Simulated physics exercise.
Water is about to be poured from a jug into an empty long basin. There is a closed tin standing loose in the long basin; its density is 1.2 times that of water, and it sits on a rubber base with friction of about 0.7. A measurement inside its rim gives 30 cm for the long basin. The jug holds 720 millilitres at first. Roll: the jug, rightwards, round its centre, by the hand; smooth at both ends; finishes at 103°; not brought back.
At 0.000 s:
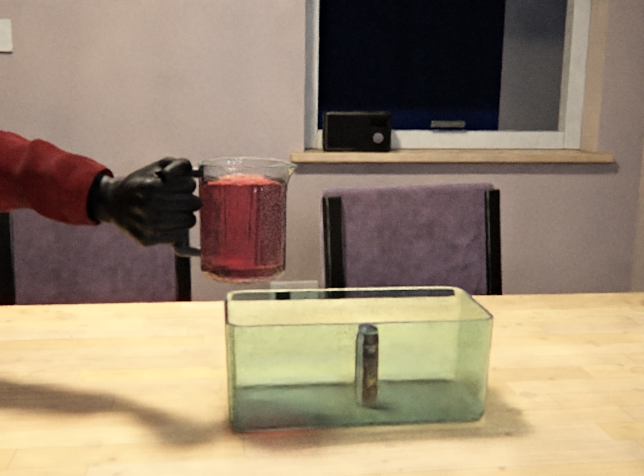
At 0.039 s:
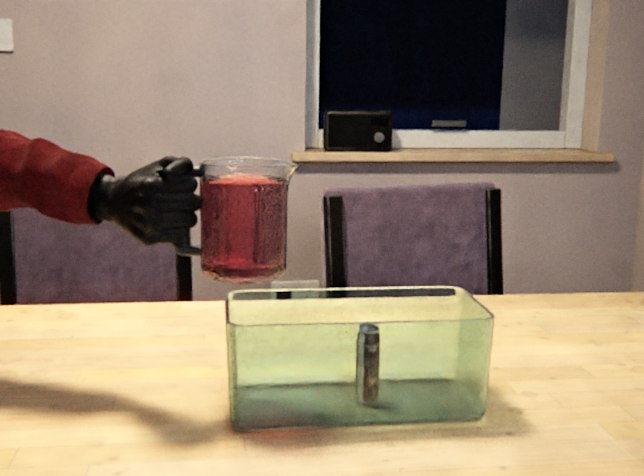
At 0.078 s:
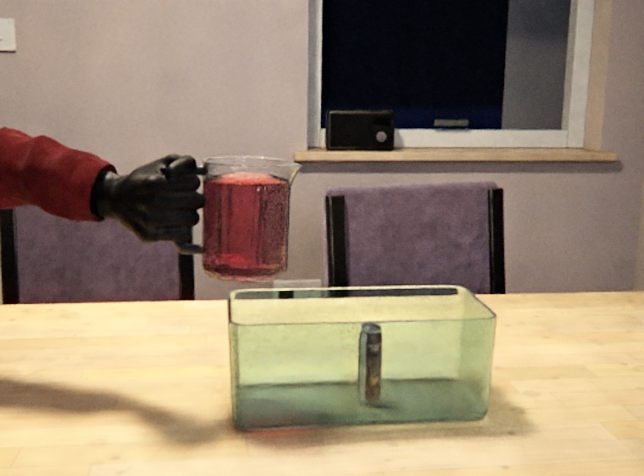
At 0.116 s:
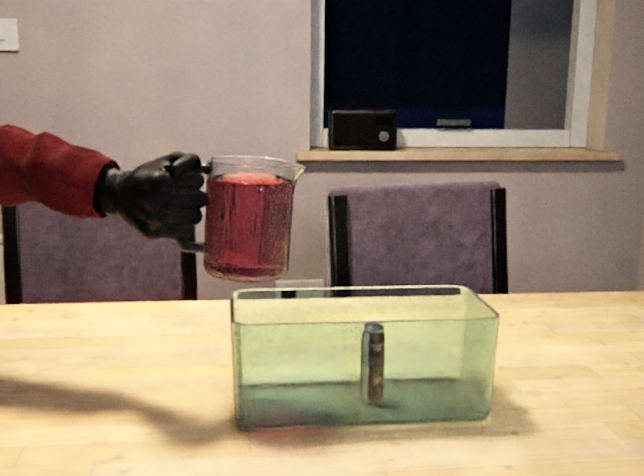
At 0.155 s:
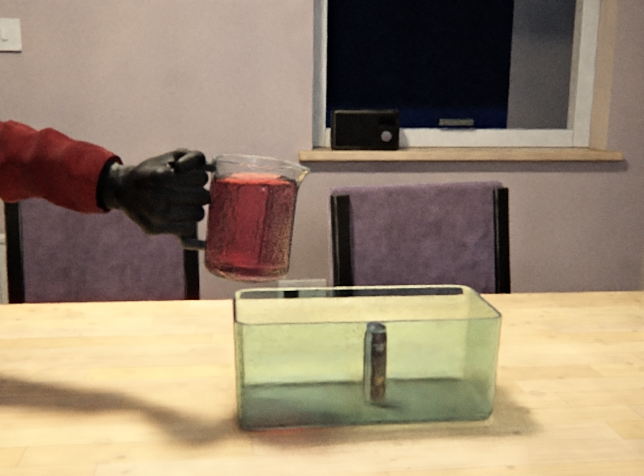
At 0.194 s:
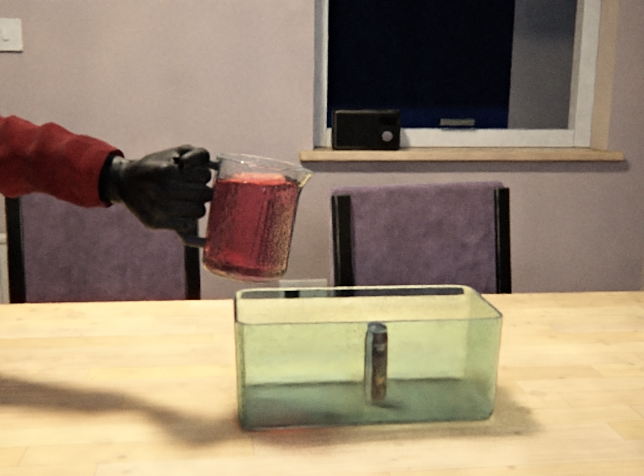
A glass jug of red liquid, held by a black-gloved hand in a red sleeve, stayed almost level at first, then tilted slightly to the right above a clear basin with a small tin standing inside.
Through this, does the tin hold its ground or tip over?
The tin tips over.
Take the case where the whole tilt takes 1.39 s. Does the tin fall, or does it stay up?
Well, the tin simply tips.
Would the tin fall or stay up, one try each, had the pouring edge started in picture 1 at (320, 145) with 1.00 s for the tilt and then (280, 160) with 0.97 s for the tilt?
In the first try it remains standing; in the second it comes down.
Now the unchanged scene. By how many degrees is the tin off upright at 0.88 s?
Lean: Around 0° from upright.
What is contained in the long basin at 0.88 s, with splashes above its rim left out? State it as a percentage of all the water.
Some 46 per cent.
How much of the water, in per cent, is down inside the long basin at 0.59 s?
The basin holds roughly 3 in a hundred parts at that moment.
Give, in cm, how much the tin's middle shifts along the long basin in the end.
In the end the tin's centre has shifted about 8.5 centimetres.
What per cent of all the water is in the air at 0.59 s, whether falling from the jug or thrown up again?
It comes to about 10 percent.
After 0.59 s the tilt is 65° and 87 per cent is still to pour; the tin stands where it began.
After 0.88 s the tilt is 99° and 39 per cent is still to pour; the tin stands where it began.
After 1.18 s the tilt is 103° and 6 per cent is still to pour; the tin lies on its side.
After 1.51 s the tilt is 103° and 0 per cent is still to pour; the tin lies on its side.
In the end the tin lies on its side.
